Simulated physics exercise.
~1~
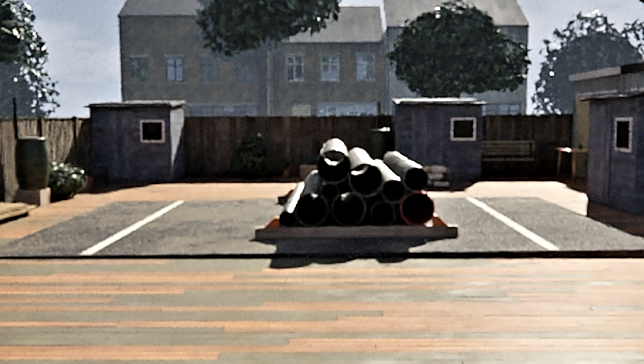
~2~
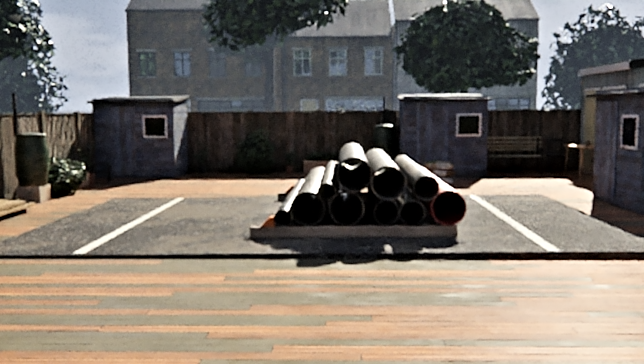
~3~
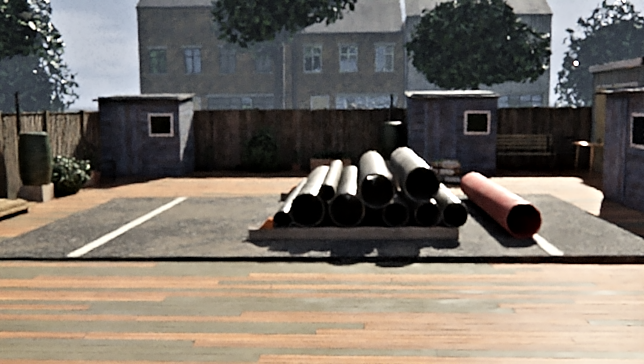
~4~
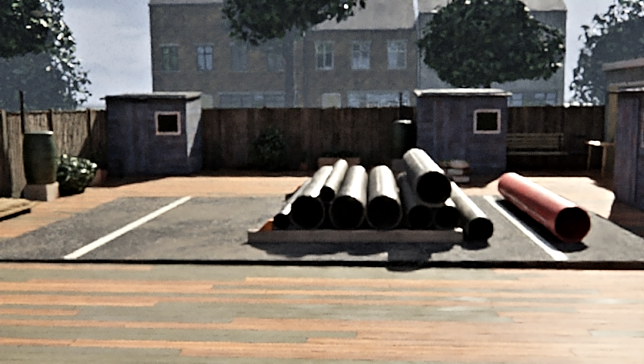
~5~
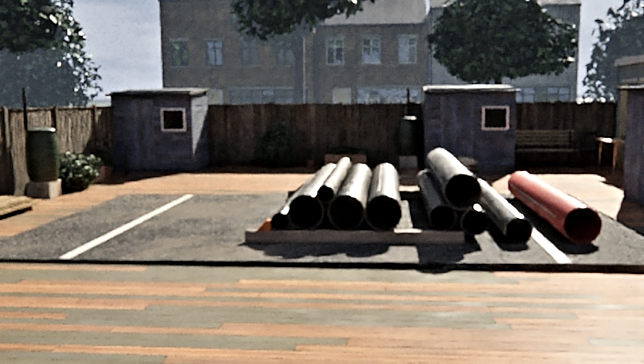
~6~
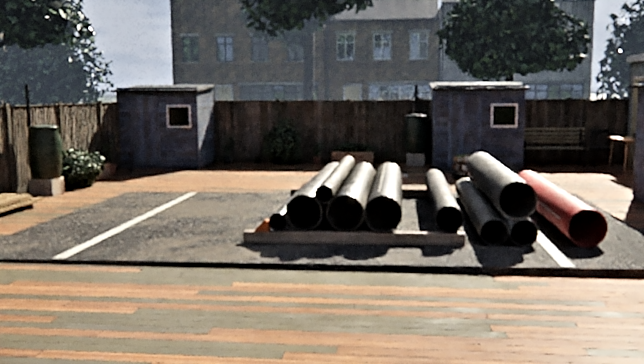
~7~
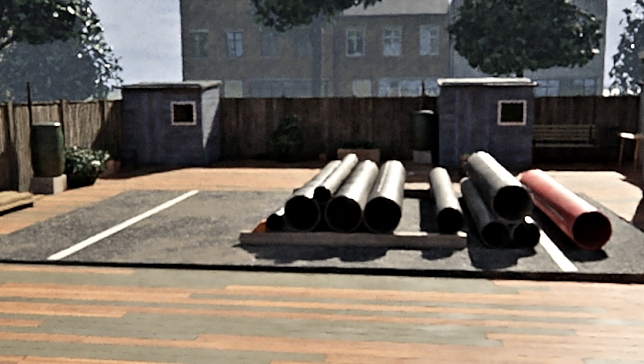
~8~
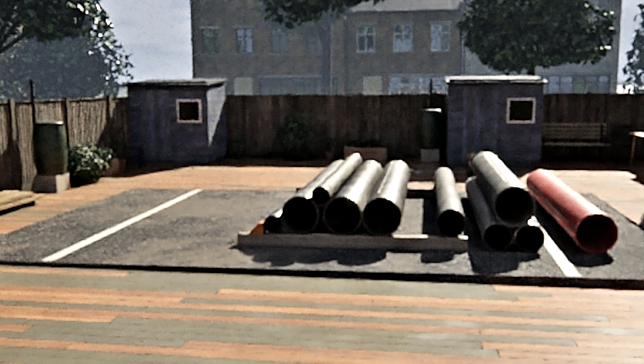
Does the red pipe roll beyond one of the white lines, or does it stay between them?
The red pipe rolls beyond the white line on the right and comes to rest past it.
In a fenced yard with small sheds, a stack of dark pipes and a red one collapses to the right, the red pipe rolling off the low base and over the right white line. Several dark pipes follow, and all settle, some still on the base.
